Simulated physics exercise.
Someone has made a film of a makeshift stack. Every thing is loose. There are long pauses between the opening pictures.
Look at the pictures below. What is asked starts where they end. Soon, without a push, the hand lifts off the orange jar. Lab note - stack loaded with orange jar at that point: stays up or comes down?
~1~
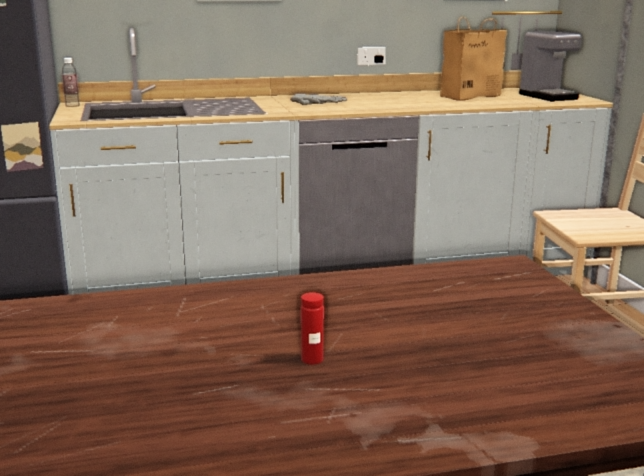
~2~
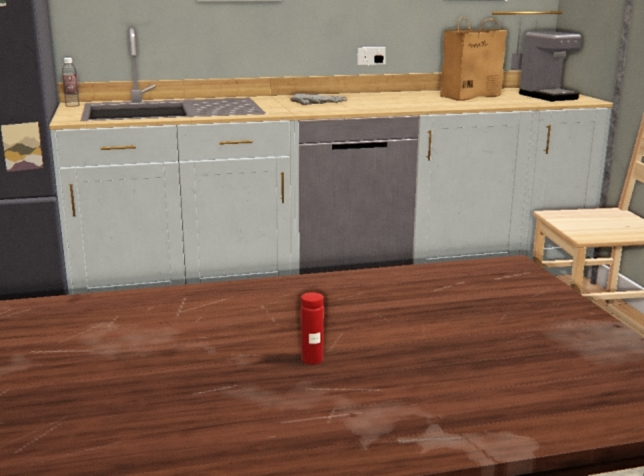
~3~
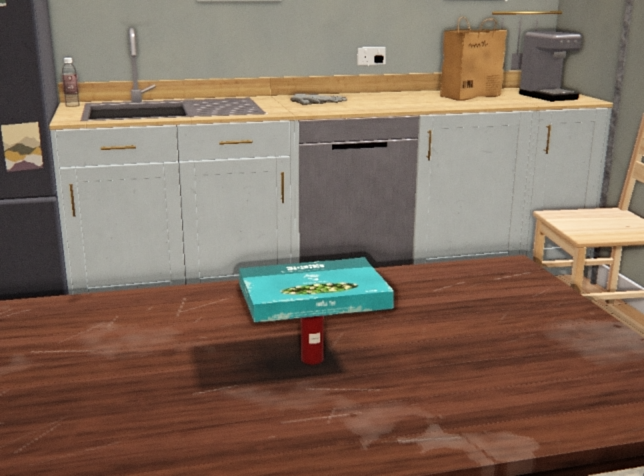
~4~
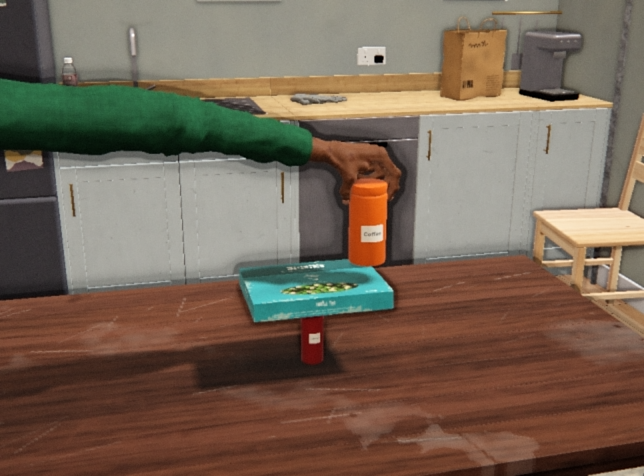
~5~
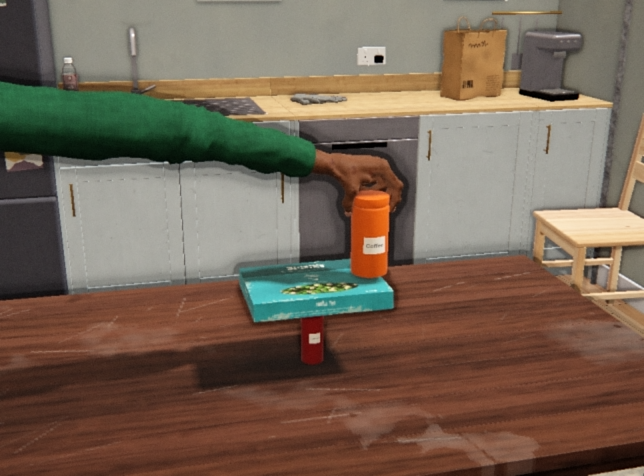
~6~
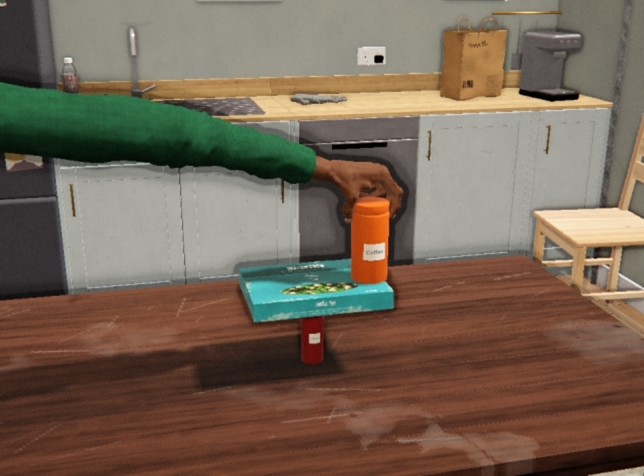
It will not stay intact.
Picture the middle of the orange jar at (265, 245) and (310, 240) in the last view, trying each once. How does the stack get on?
First try: Topples; second try: Stands.
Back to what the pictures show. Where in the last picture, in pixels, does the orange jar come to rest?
Near (459, 342).
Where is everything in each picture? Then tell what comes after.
The last thing is not in view yet; red shaker (312, 329), in the first frame.
The last thing is not in view yet; red shaker (312, 329), in the second frame.
The last thing is not in view yet; red shaker (312, 329), in the third frame.
On its way; orange jar (368, 222); red shaker (312, 329), in the fourth frame.
On its way; orange jar (370, 234); red shaker (312, 329), in the fifth frame.
Set down, still held; orange jar (370, 240); red shaker (312, 329), in the sixth frame.
Then, 0.30 s on from there, orange jar now fallen; turquoise packet turned 32° from how it was put.
Then, 0.40 s on from there, turquoise packet turned 64° from how it was put.
Then, 0.60 s on from there, turquoise packet on its side.
Then, 1.00 s on from there, turquoise packet now fallen.
In the end, fallen, orange jar and turquoise packet; red shaker unmoved. At the end, from the last picture's camera, orange jar near (459, 342). The stack gives way.
